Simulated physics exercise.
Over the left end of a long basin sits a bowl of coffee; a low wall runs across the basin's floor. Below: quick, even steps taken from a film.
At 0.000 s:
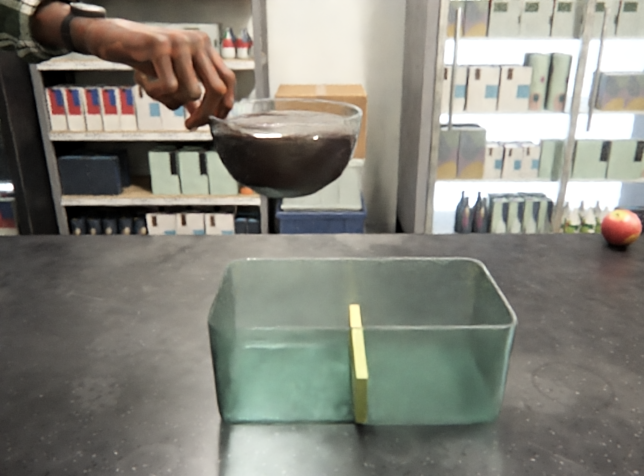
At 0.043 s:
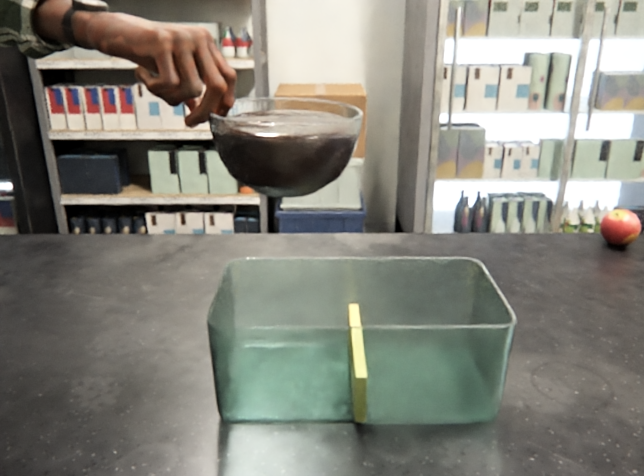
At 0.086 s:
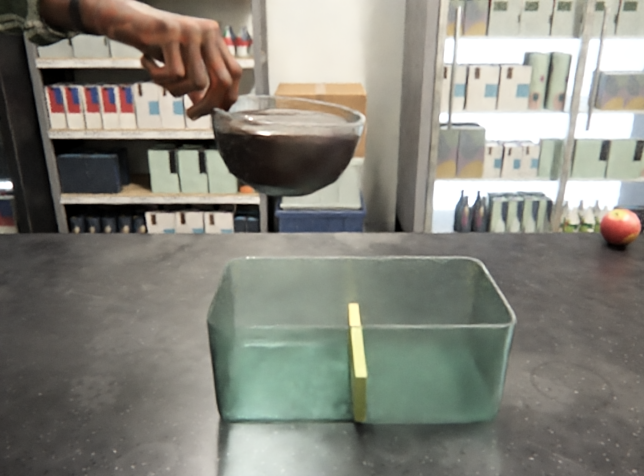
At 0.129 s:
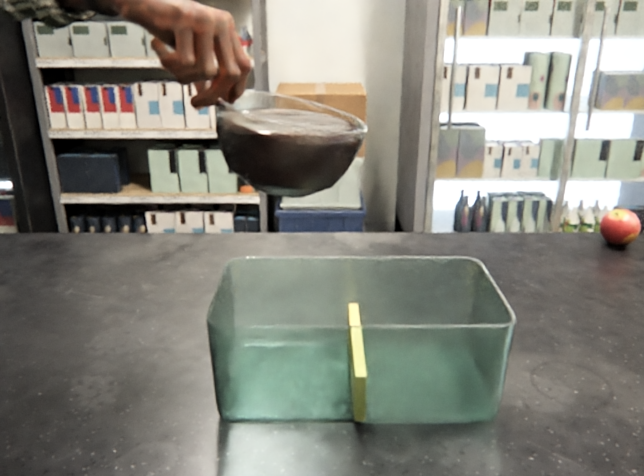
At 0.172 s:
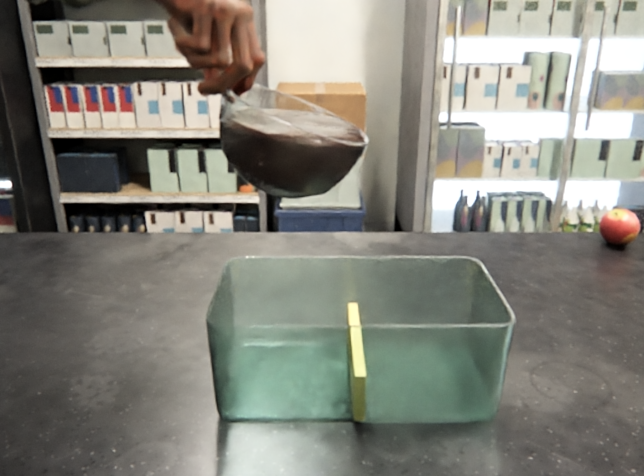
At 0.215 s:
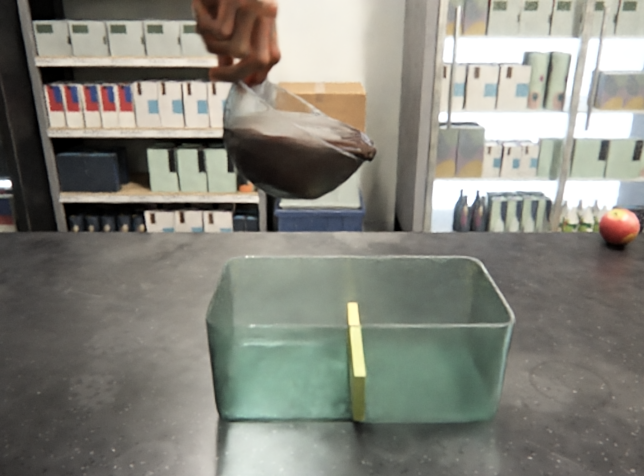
A hand tilts a glass bowl of dark liquid rightward above a divided glass basin.
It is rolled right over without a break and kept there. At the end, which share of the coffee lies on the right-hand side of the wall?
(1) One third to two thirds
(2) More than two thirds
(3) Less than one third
Answer: 2.
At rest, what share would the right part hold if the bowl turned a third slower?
Roughly 95 per cent ends up there.
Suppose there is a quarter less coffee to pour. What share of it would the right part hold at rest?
My estimate is about 90 percent.
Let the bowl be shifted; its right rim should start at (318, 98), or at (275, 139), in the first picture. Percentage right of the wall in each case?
First about 70, then 10 per cent.
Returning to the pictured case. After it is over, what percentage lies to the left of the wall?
I'd put it near 10 per cent.
A moment on, the bowl is tipped on its side and 21 per cent is still to pour, 0 is left of the wall and 29 right of it.
Next, the bowl is tipped on its side and 2 per cent is still to pour, 3 is left of the wall and 81 right of it.
Then the bowl is tipped on its side and 0 per cent is still to pour, 9 is left of the wall and 87 right of it.
Later the bowl is tipped on its side and 0 per cent is still to pour, 10 is left of the wall and 87 right of it.
At rest 10 per cent lies left of the wall, 87 right of it and 3 outside.
